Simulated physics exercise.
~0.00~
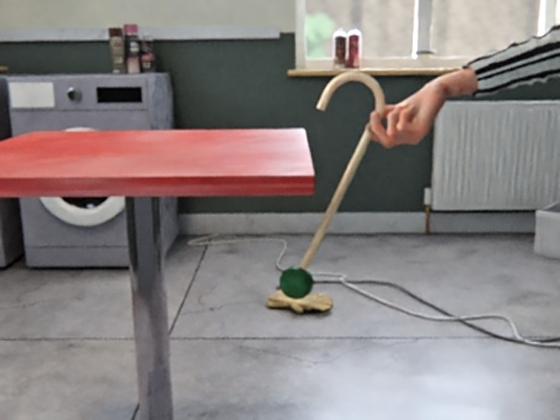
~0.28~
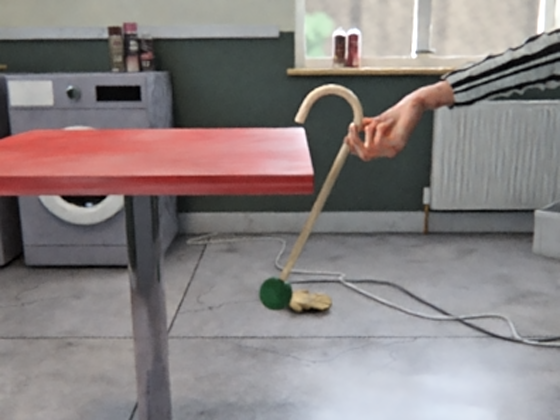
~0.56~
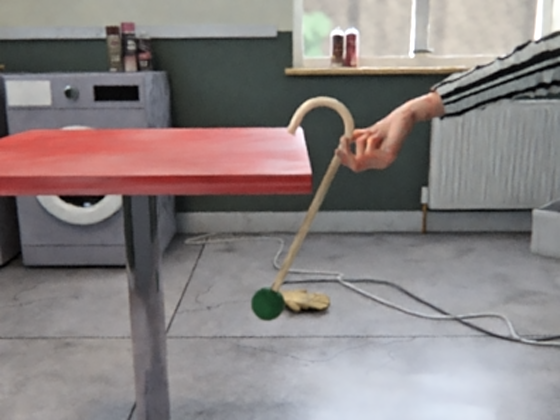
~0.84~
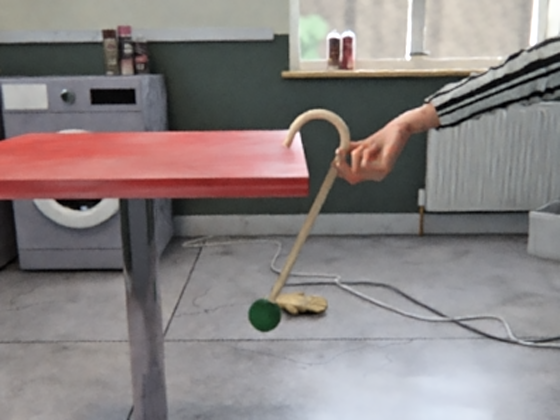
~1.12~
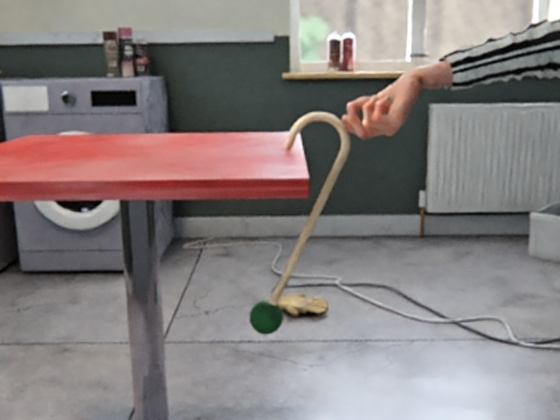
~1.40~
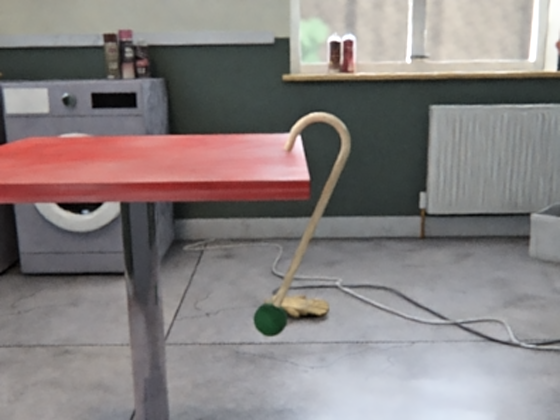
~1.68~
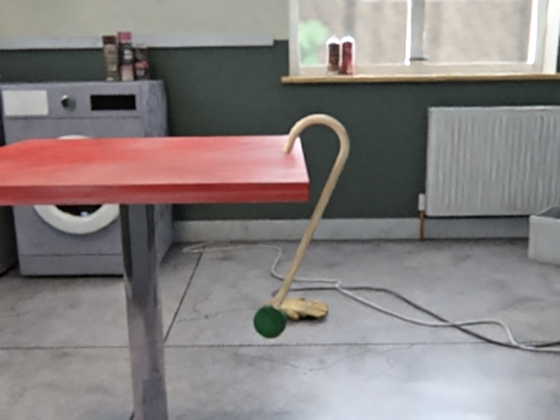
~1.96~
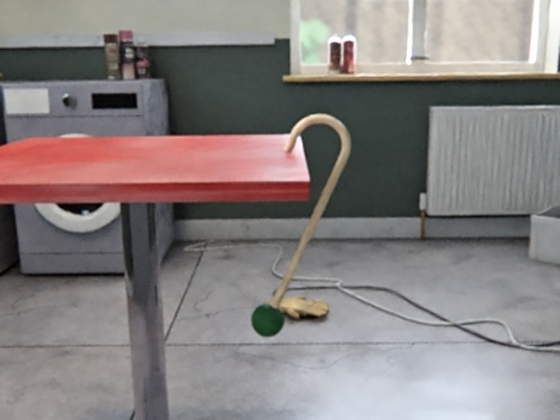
A hand hooks a green-tipped cane onto the red table's edge, withdraws, and it stays hanging.
